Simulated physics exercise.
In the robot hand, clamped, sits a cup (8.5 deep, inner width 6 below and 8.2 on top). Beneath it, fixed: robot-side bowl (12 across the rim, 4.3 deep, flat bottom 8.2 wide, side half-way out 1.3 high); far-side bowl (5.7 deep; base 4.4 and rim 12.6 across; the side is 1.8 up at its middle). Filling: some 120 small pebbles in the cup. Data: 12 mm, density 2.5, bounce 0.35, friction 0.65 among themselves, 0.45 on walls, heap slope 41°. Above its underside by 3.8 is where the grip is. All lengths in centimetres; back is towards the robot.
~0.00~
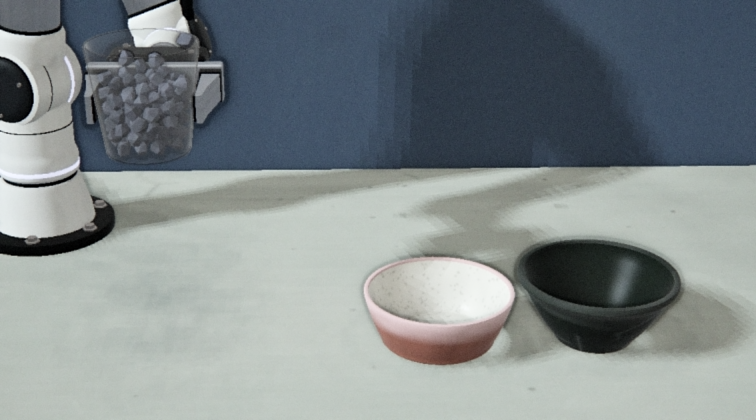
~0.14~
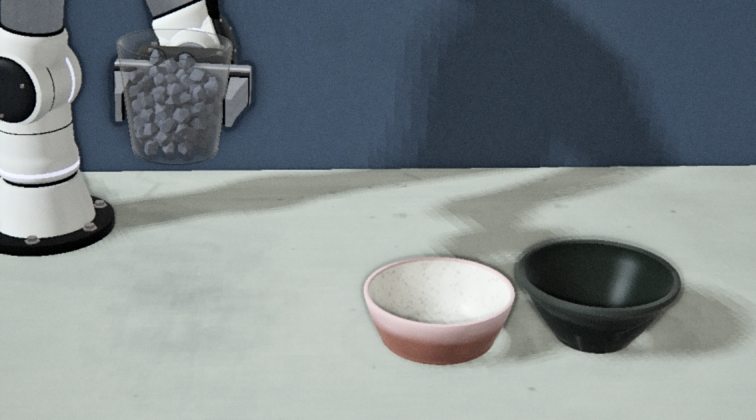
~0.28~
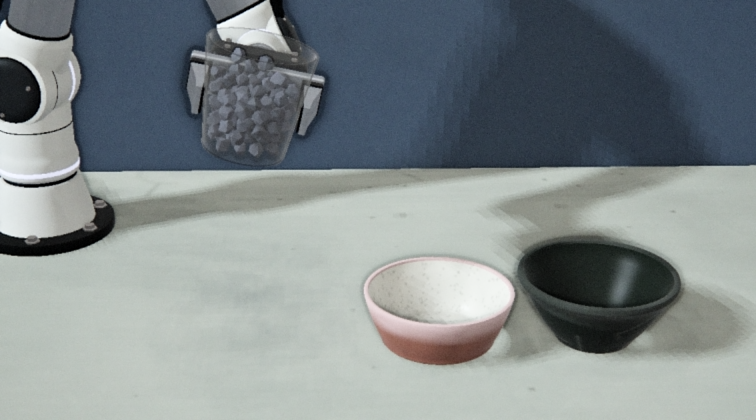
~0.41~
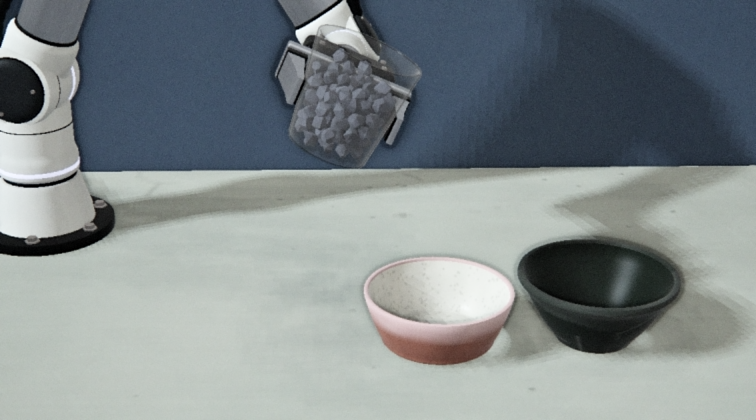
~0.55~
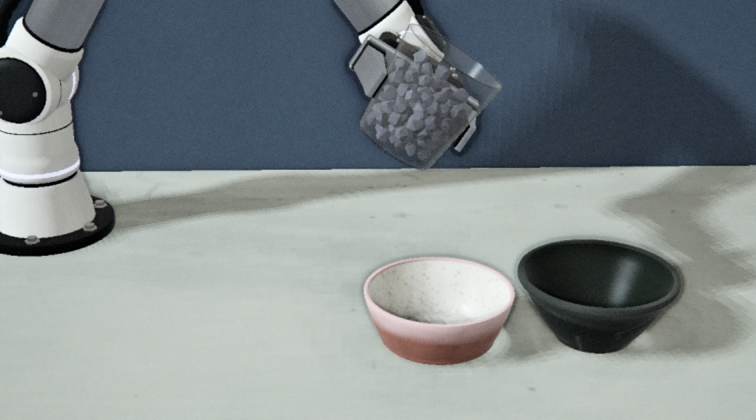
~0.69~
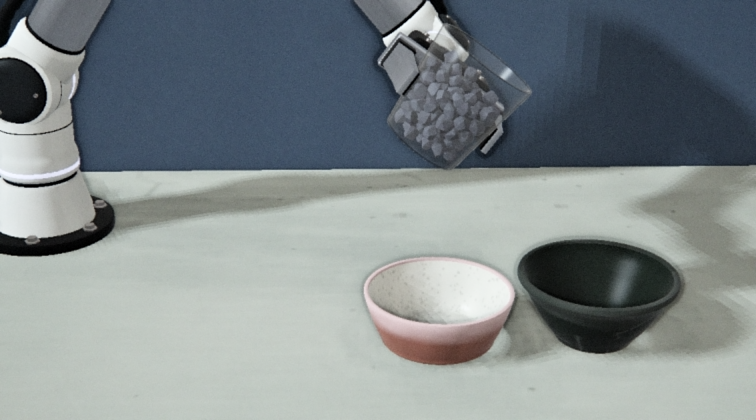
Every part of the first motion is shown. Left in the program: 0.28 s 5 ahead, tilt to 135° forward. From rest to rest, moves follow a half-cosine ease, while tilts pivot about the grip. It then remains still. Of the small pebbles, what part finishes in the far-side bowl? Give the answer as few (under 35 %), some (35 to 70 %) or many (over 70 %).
Many, over 70 %.
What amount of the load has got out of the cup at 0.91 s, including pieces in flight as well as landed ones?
Close to 0 per cent of the load is out at that point.
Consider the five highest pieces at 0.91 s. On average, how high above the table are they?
Height: Some 24 cm.
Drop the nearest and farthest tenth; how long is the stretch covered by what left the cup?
About 6 centimetres.
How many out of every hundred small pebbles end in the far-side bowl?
About 100 per cent.
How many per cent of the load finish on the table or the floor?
The share is close to 0 per cent.
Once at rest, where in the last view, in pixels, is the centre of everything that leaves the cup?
It ends up close to (594, 307).
After 0.80 s, tilted 70° forward, highest piece 24 above the table; 118 in the cup.
After 0.91 s, tilted 126° forward, highest piece 24 above the table; 118 in the cup.
After 1.17 s, tilted 135° forward, highest piece 6 above the table; 118 in the far-side bowl.
After 2.22 s, tilted 135° forward, highest piece 5 above the table; 118 in the far-side bowl.
At rest, 118 in the far-side bowl. That is 100 % in the far-side bowl.
